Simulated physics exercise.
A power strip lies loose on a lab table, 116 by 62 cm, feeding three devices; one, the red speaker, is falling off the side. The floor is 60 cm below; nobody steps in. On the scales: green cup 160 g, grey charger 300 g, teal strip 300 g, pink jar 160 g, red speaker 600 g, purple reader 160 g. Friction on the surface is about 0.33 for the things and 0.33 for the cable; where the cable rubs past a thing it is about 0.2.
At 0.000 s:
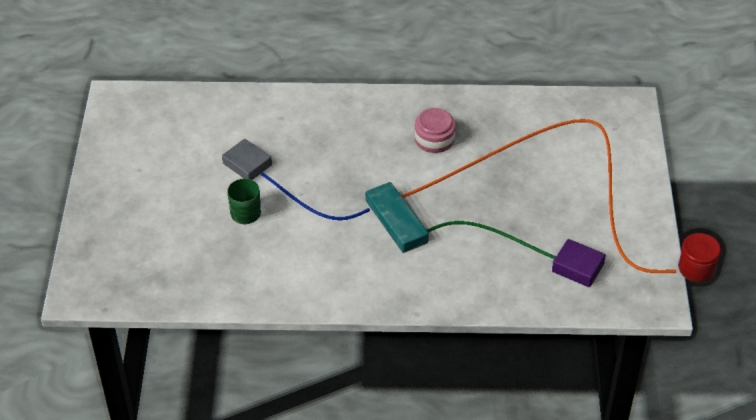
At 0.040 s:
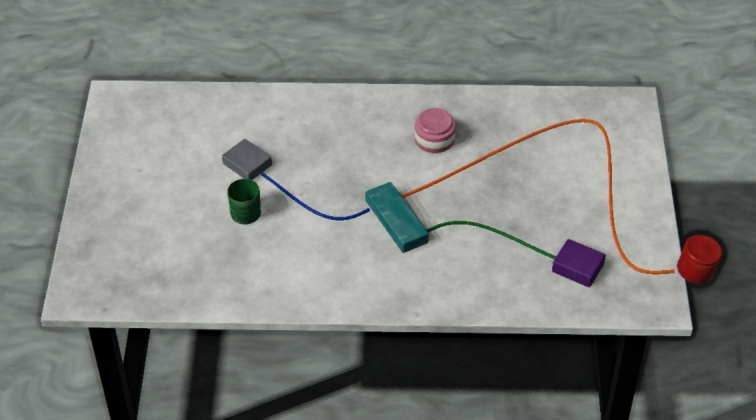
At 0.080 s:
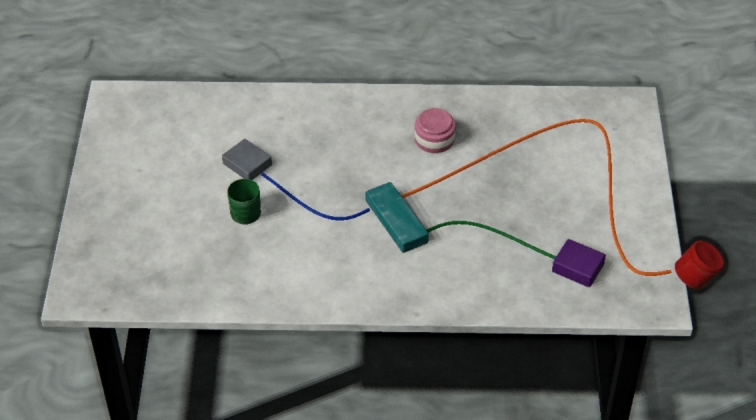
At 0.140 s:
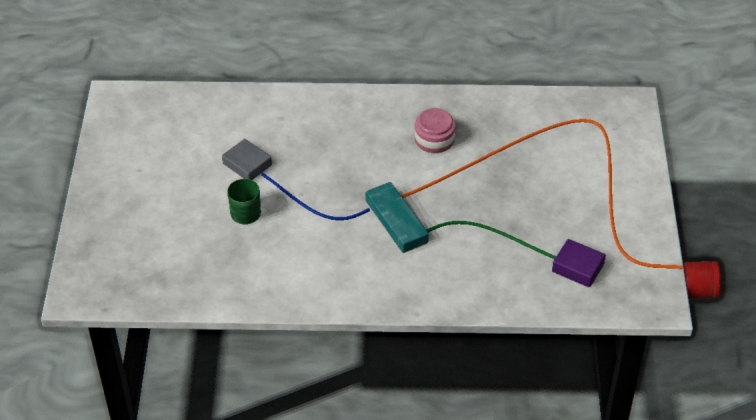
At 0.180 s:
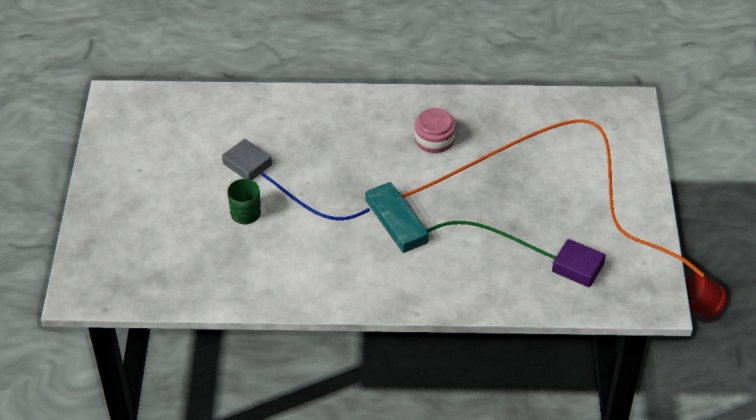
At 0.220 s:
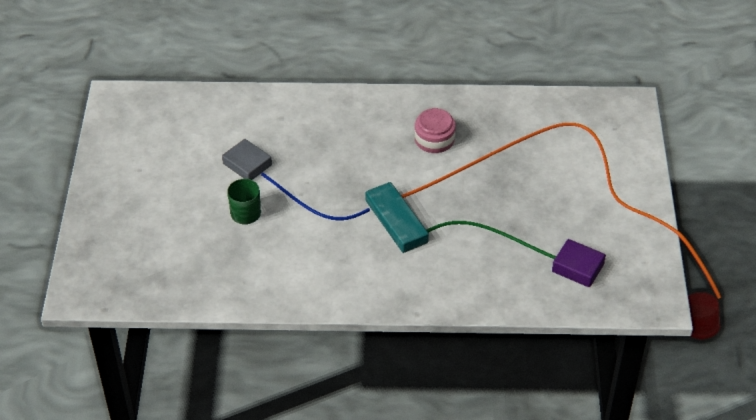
The red speaker tips over the table's right edge and drops, pulling the orange cable.
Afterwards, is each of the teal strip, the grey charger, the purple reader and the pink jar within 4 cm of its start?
Result: Teal strip moves, grey charger leaves its place, purple reader keeps its place, pink jar keeps its place.
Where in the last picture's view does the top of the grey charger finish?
Around (463, 197).
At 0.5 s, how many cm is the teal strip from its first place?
About 10 cm.
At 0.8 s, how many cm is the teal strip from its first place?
About 24 cm.
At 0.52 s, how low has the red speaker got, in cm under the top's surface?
Some 55 cm.
By 0.5 s, the strip's end of the orange cable at (482, 221); grey charger 18 cm off its start, teal strip 10 cm off its start, red speaker over the edge.
By 0.8 s, the strip's end of the orange cable at (546, 231); grey charger 42 cm off its start, teal strip 23 cm off its start, red speaker over the edge.
By 1.1 s, the strip's end of the orange cable at (551, 232); grey charger 43 cm off its start at (463, 197), teal strip 24 cm off its start at (525, 208), red speaker over the edge.
By 1.4 s, the strip's end of the orange cable at (551, 232); grey charger 43 cm off its start, teal strip 24 cm off its start, red speaker over the edge.
By 2.6 s, the strip's end of the orange cable at (551, 232); grey charger 43 cm off its start at (463, 197), teal strip 24 cm off its start at (525, 208), pink jar 0 cm off its start at (436, 120), purple reader 0 cm off its start at (580, 257).
